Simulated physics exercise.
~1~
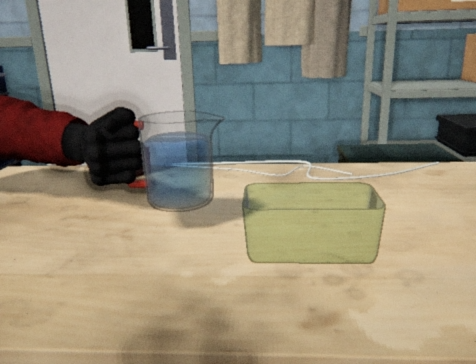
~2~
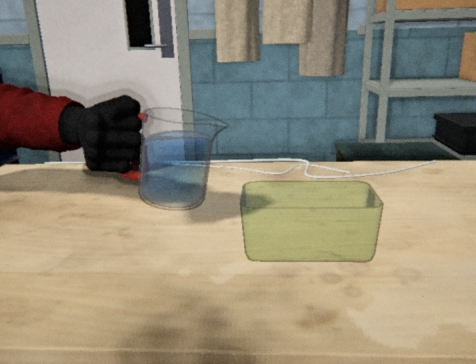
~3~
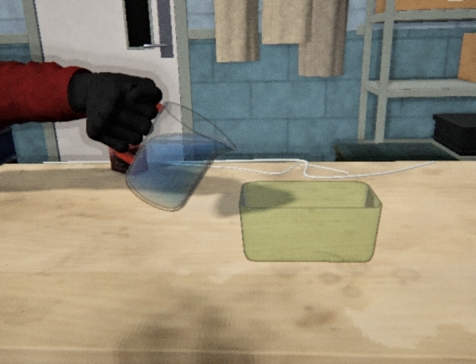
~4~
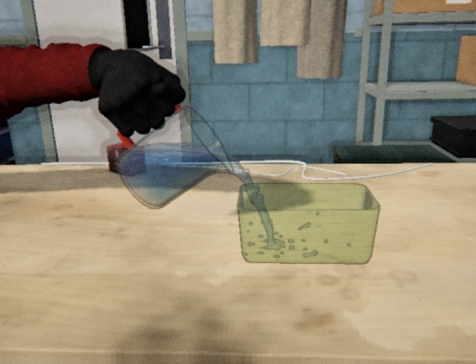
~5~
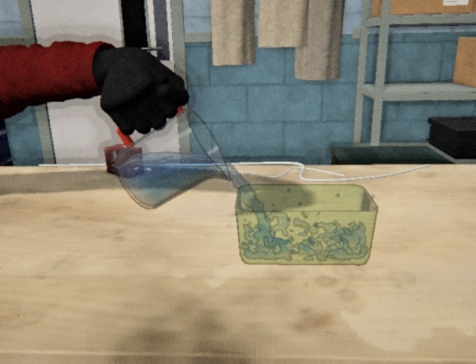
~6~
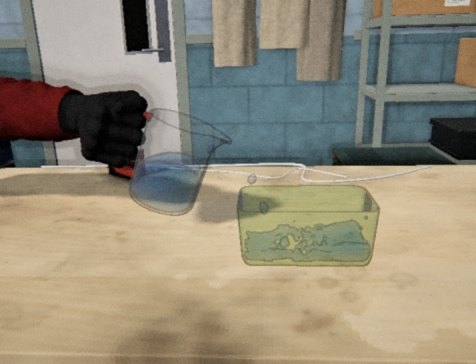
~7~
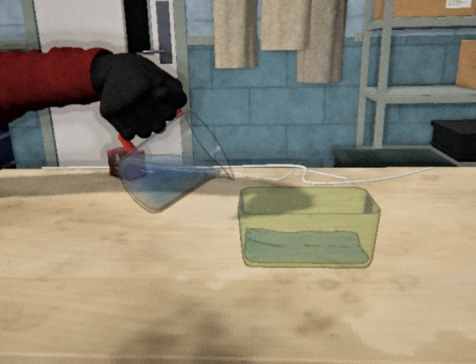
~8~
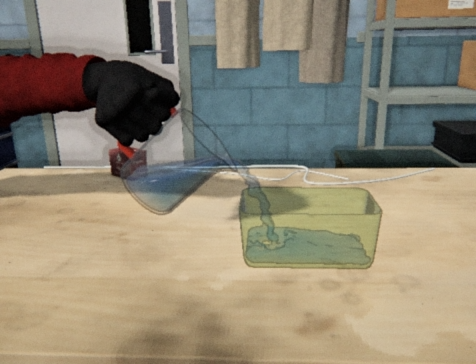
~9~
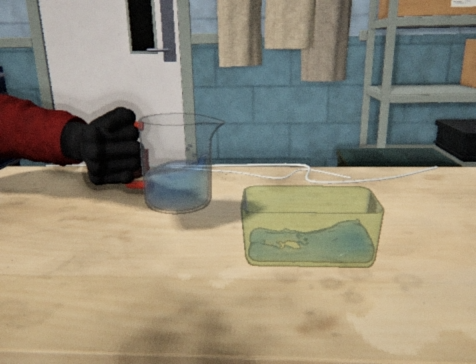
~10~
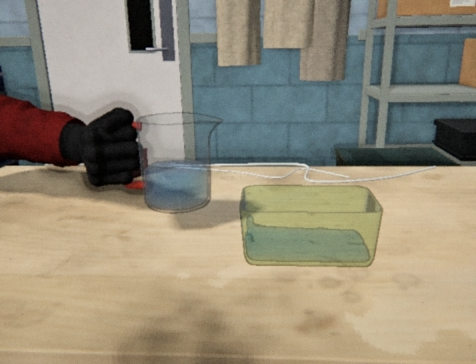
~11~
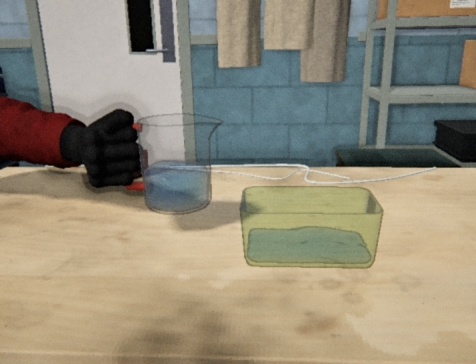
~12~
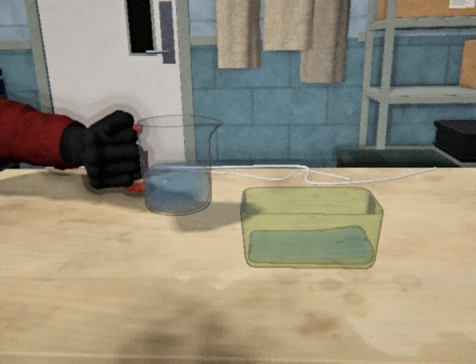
A black-gloved hand in a red sleeve holds a clear pitcher of blue water on the left, above a wooden table top seen from the front in a blue-tiled room with a pale door, hanging cloths and shelving. An empty, see-through yellow-green food box sits to the right. The hand tips the pitcher rightward, and water streams into the box, splashing about inside. It tilts partway back, then tips forward again and pours more. Finally the pitcher returns upright, still holding some water, while a shallow pool settles in the box.
